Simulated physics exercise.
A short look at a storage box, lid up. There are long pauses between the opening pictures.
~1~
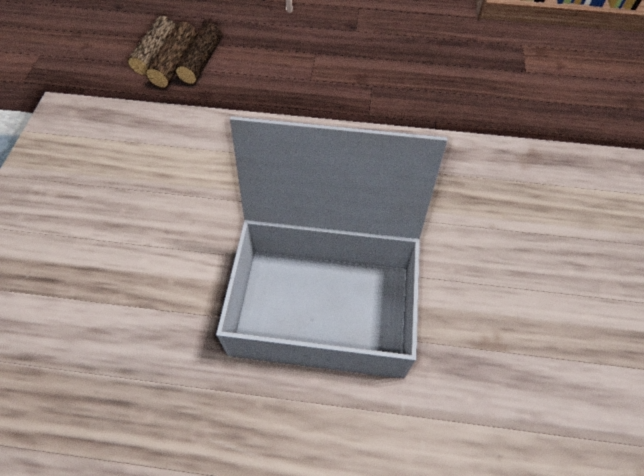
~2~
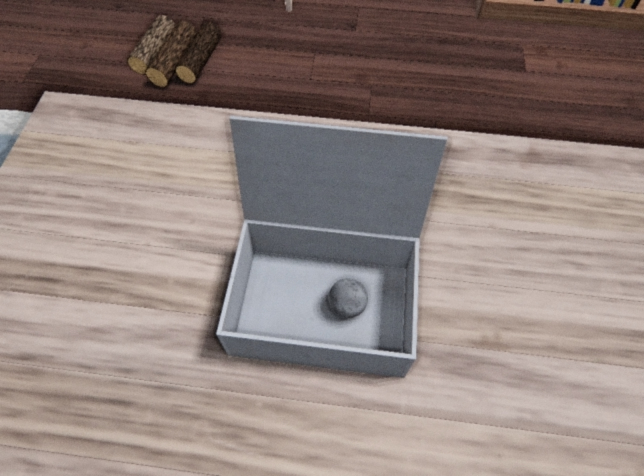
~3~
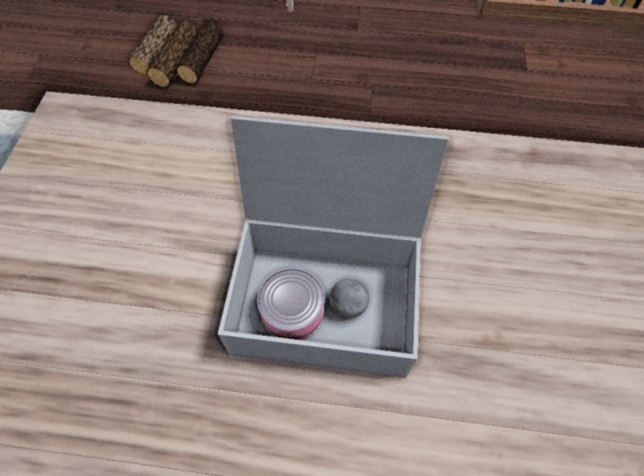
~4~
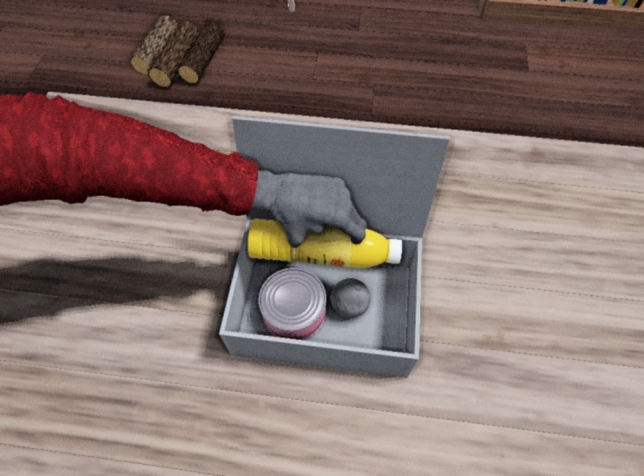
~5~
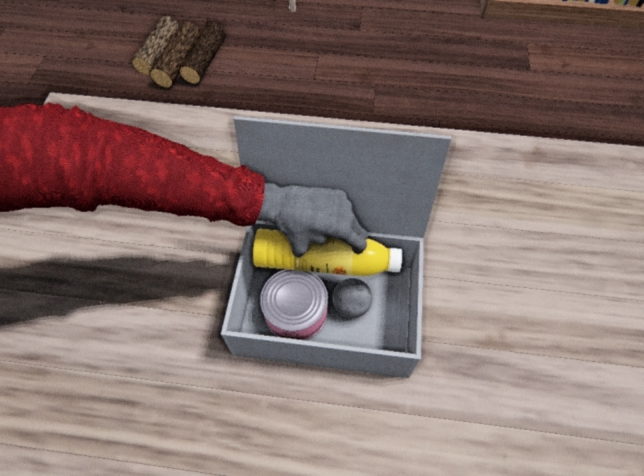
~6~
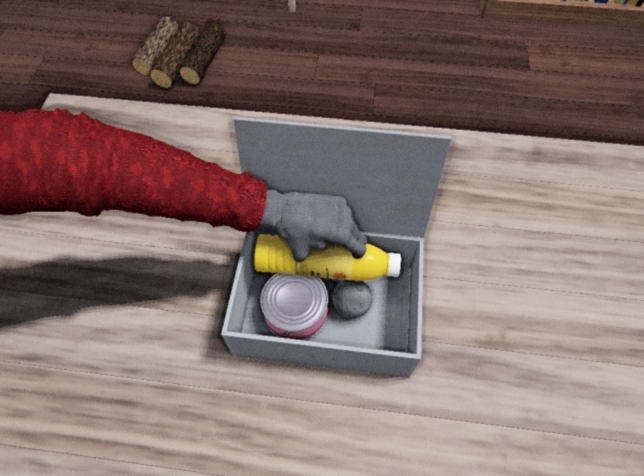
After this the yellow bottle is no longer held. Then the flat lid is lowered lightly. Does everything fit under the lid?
Here the lid closes.
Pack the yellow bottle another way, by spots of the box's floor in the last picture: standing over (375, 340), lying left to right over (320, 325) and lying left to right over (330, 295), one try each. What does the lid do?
In the first case it will not close; in the second case it stays ajar; in the third case it sits on the rim.
Then, 1.10 s later than the last frame, lid starting down; yellow bottle moved about its own width near (329, 267); grey ball moved about its own width.
Then, 1.70 s later than the last frame, lid 47° above the rim; yellow bottle moved about its own width near (329, 267); grey ball moved about its own width.
When it is over, lid shut; moved from the start, yellow bottle and grey ball; pink tub as before. End places, in pixels of the last picture, yellow bottle near (329, 267).
